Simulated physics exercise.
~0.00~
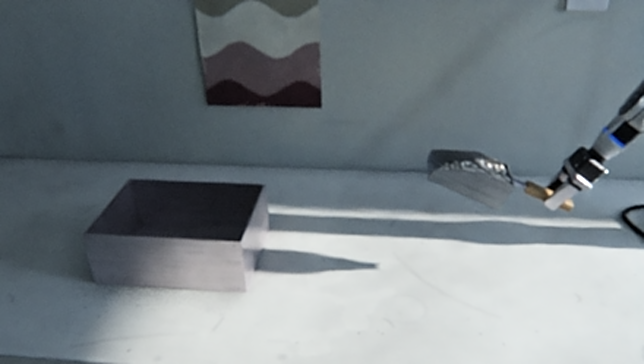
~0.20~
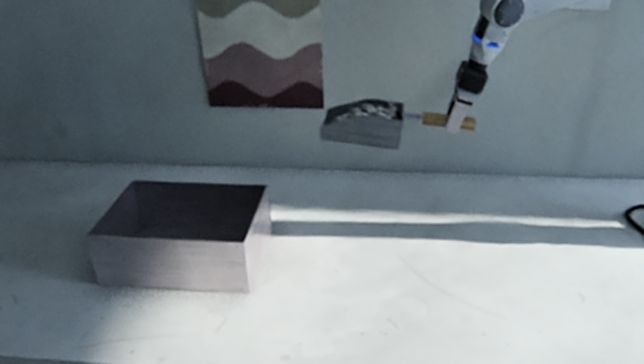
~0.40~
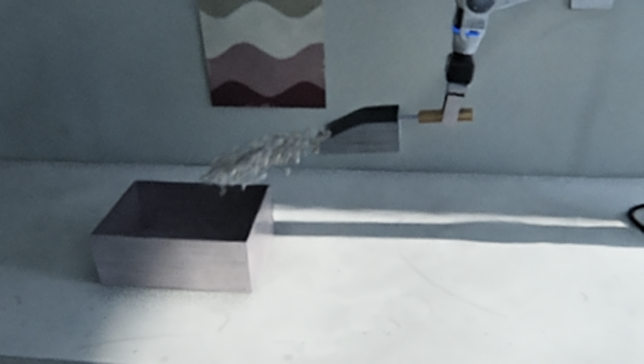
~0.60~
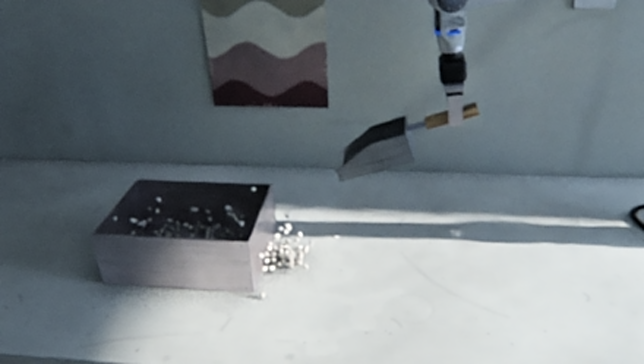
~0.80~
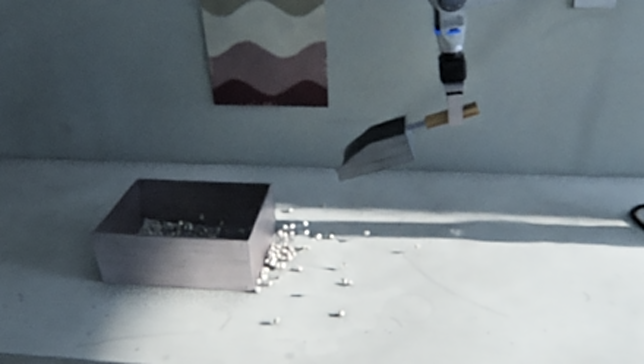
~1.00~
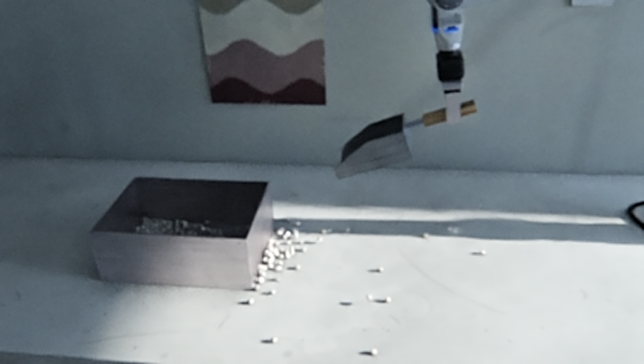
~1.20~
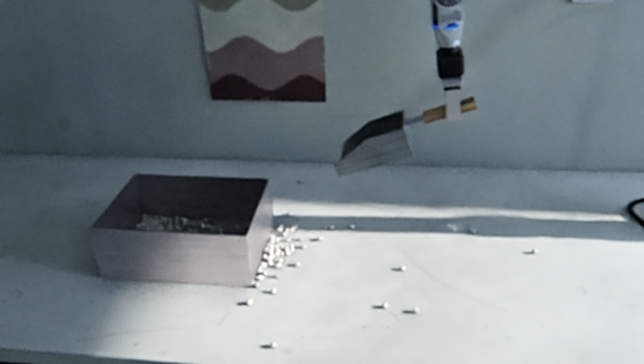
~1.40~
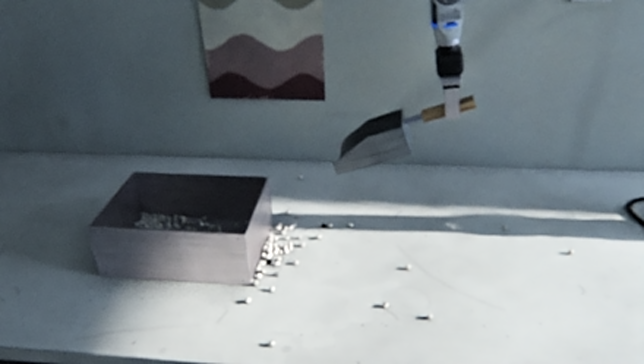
At the start, a robot arm on the right holds a scoop loaded with small pale beads above a white table, with an open, box-shaped bin standing to the left. The arm swings the scoop left and upward, and the beads fly out of its open front in a stream toward the bin. The scoop then tips forward, empty, and stops while most beads drop into the bin. Others land beside its right wall, and some scatter rightward across the table. In the end, the bin holds most of the beads, with a small pile and several strays outside it.
